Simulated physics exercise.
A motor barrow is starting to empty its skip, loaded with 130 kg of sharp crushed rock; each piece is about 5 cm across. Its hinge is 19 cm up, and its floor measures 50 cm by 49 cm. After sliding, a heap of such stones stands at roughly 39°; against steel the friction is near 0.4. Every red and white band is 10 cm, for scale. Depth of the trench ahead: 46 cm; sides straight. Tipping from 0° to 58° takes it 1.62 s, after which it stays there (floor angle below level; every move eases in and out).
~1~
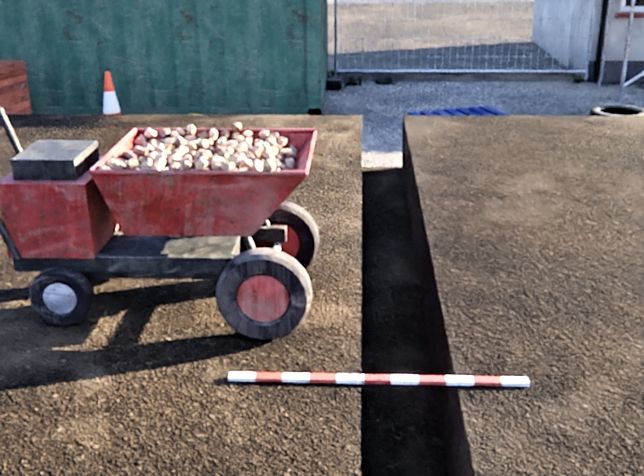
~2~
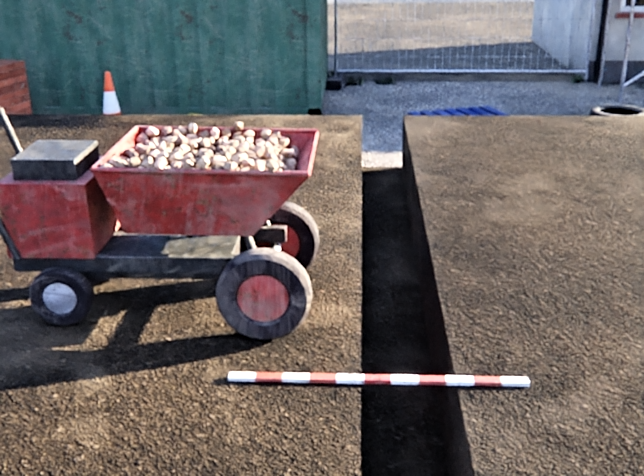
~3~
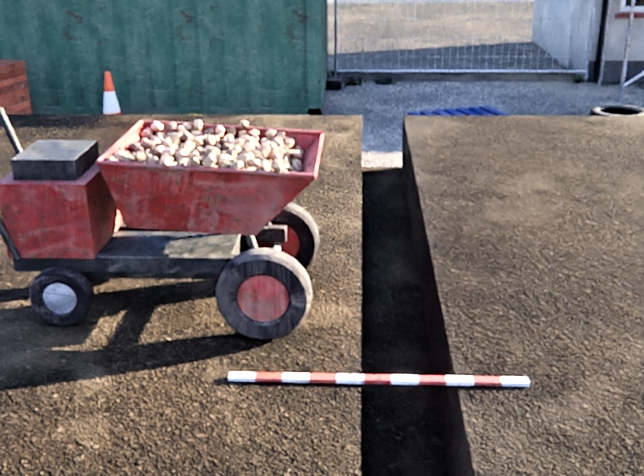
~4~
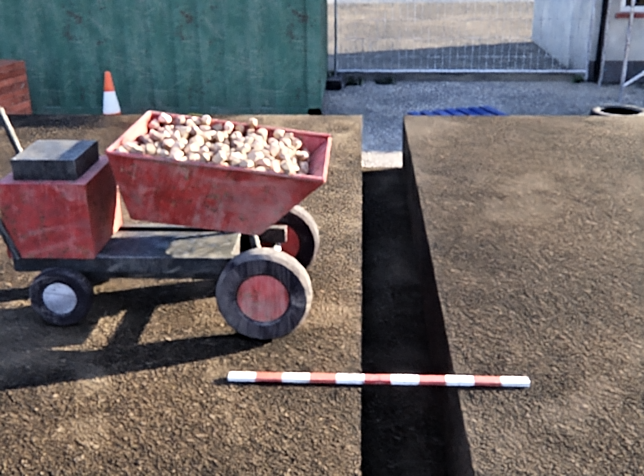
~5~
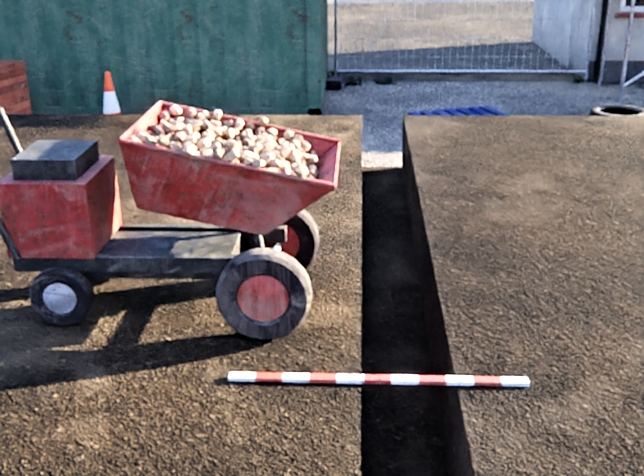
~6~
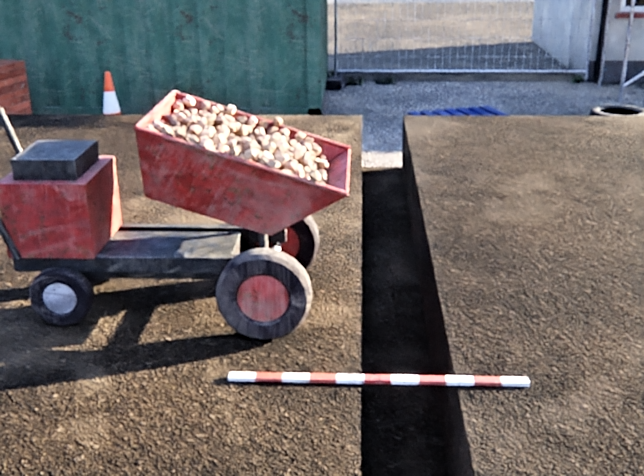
The red skip of a motor barrow tilts steadily down to the right, carrying pale stones.
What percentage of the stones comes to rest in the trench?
About 32 per cent.
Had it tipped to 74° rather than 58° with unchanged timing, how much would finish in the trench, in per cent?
About 75 per cent would end up in the trench.
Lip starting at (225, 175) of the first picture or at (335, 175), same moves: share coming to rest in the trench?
From the first spot near 25, from the second near 15 per cent.
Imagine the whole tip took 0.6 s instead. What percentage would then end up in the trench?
Roughly 25 per cent.
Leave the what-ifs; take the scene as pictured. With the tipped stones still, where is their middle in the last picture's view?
Their middle is at about (417, 388).
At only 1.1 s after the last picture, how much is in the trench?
Around 5 per cent of it.
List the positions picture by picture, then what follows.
In the first frame, the skip is at 0°, its lip at (307, 174); the top of the load is at (201, 138).
In the second frame, lip at (309, 174), floor tilted 1°, highest stones at (191, 136).
In the third frame, lip at (315, 177), floor tilted 3°, highest stones at (186, 131).
In the fourth frame, lip at (324, 181), floor tilted 7°, highest stones at (179, 128).
In the fifth frame, lip at (335, 187), floor tilted 12°, highest stones at (174, 122).
In the sixth frame, the skip is at 18°, its lip at (347, 195); the top of the load is at (185, 111).
Then, 0.6 s after the last picture the floor is at 49°, 100 % in the skip; the foremost stones are at (376, 215).
Then, 1.1 s after the last picture the floor is at 58°, 93 % in the skip, 7 % in the trench; the foremost stones are at (451, 300).
Then, 1.5 s after the last picture the floor is at 58°, 81 % in the skip, 16 % in the trench, 4 % past the trench; the foremost stones are at (497, 321).
Then, 3.4 s after the last picture the floor is at 58°, 62 % in the skip, 32 % in the trench, 6 % past the trench; the foremost stones are at (524, 310).
